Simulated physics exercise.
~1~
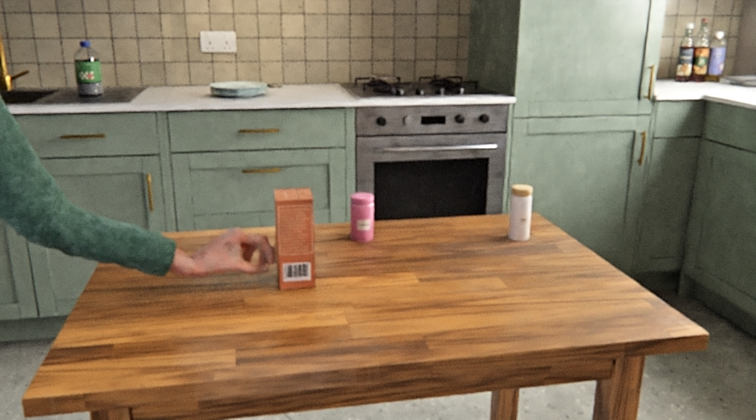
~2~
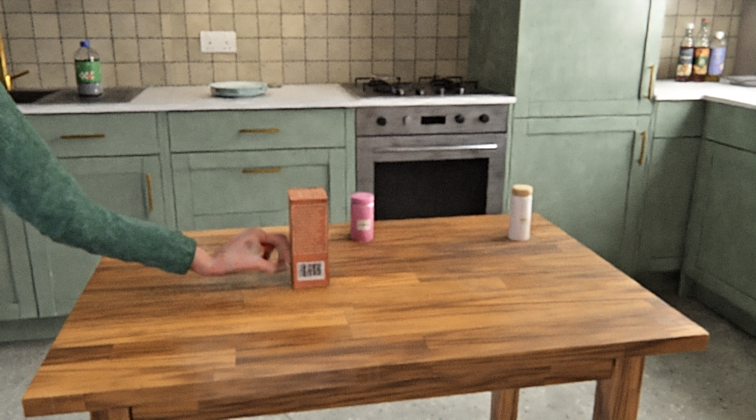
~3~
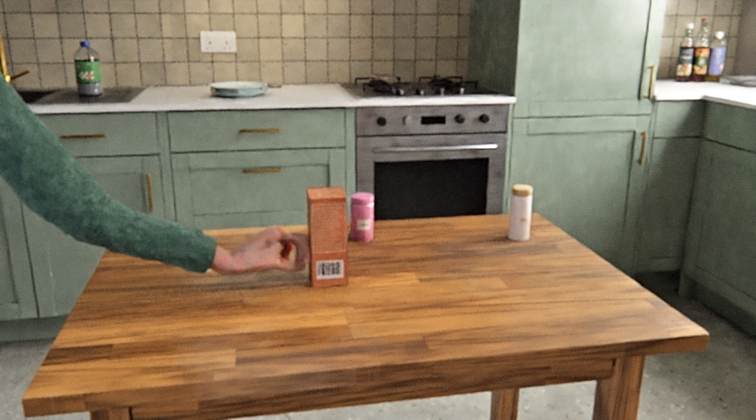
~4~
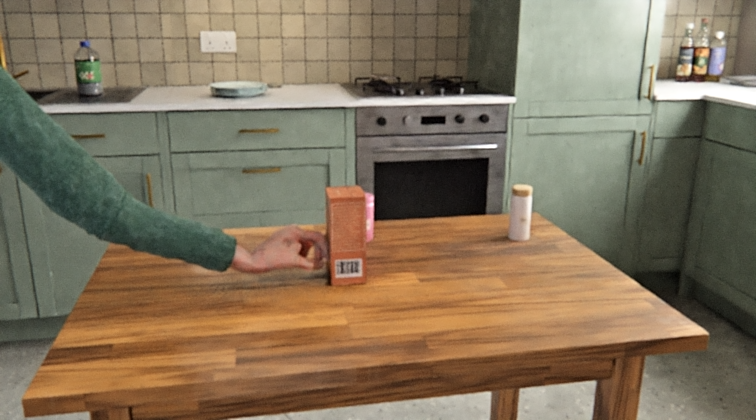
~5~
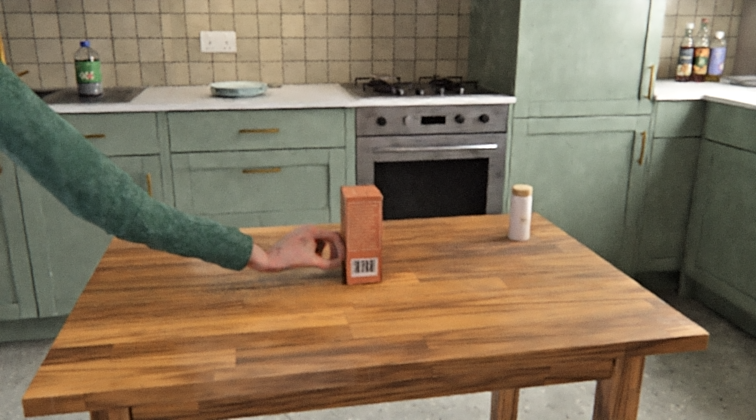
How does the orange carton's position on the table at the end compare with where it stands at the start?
It starts to the left of the pink container and ends farther right, standing in front of where that container was visible and blocking it from view.
